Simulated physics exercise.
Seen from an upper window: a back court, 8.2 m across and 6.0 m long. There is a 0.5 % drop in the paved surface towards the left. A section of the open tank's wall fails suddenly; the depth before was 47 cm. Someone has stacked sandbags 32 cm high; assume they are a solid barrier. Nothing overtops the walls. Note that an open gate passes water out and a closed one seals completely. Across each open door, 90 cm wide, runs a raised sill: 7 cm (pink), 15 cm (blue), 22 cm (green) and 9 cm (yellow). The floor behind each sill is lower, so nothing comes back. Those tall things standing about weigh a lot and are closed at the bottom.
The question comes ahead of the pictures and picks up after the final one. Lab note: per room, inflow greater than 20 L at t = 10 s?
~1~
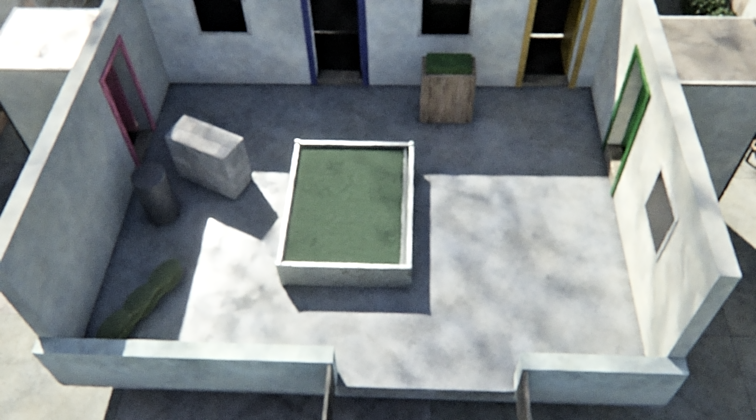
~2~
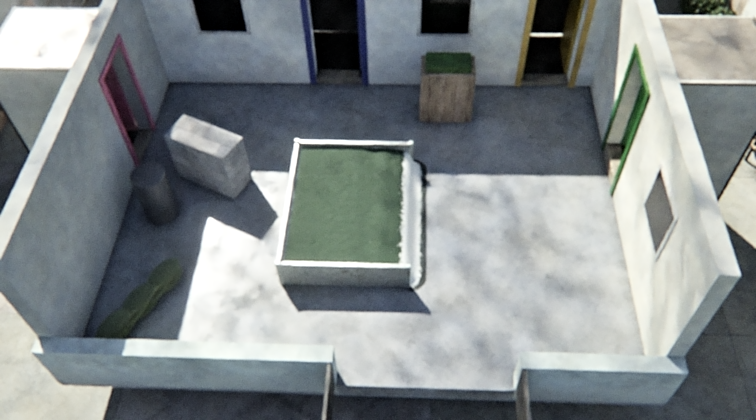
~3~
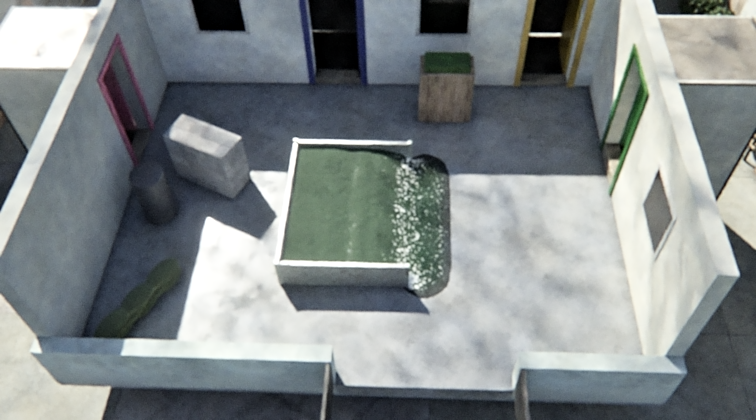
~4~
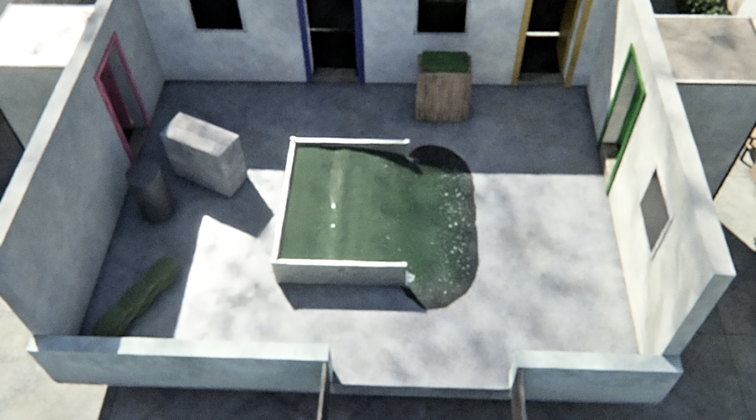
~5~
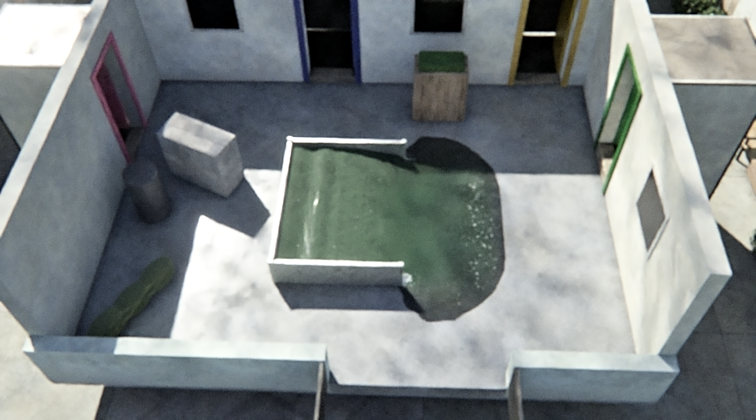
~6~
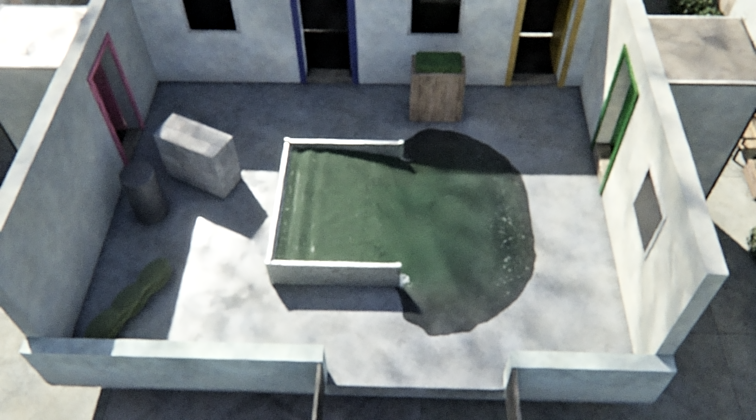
Pink door no; blue door no; green door no; yellow door yes.
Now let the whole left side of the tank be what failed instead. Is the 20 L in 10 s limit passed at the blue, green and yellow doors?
At blue the amount is beneath the mark, at green it is beneath the mark, and at yellow it is beneath the mark.
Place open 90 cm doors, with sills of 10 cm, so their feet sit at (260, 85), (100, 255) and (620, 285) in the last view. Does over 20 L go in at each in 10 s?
In that order: Not over, under, above.
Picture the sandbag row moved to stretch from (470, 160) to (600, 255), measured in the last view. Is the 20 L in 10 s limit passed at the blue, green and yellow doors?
At the blue door the limit is not reached, at the green door it is not reached, and at the yellow door it is not reached.
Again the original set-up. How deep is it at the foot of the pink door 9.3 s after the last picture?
The depth comes to around 4.5 centimetres.
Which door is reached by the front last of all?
Last: Pink.
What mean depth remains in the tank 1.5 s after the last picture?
16 cm.
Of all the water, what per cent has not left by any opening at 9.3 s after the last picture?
88 %.
Then, 0.7 s after the last picture water covers 30 % of the floor and is deepest (19 cm) near (413, 256); pink door not reached, blue door not reached, green door 8 cm at the sill, 0 L in, yellow door not reached.
Then, 1.5 s after the last picture water covers 35 % of the floor and is deepest (26 cm) near (600, 224); pink door not reached, blue door not reached, green door 22 cm at the sill, 0 L in, yellow door not reached.
Then, 2.8 s after the last picture water covers 40 % of the floor and is deepest (24 cm) near (629, 377); pink door not reached, blue door not reached, green door 16 cm at the sill, 0 L in, yellow door 19 cm at the sill, 10 L in.
Then, 5.3 s after the last picture water covers 55 % of the floor and is deepest (14 cm) near (461, 88); pink door not reached, blue door 4 cm at the sill, 0 L in, green door 8 cm at the sill, 0 L in, yellow door 11 cm at the sill, 71 L in.
Then, 9.3 s after the last picture water covers 85 % of the floor and is deepest (9 cm) near (126, 363); pink door 4 cm at the sill, 0 L in, blue door 2 cm at the sill, 0 L in, green door 5 cm at the sill, 0 L in, yellow door 7 cm at the sill, 75 L in.
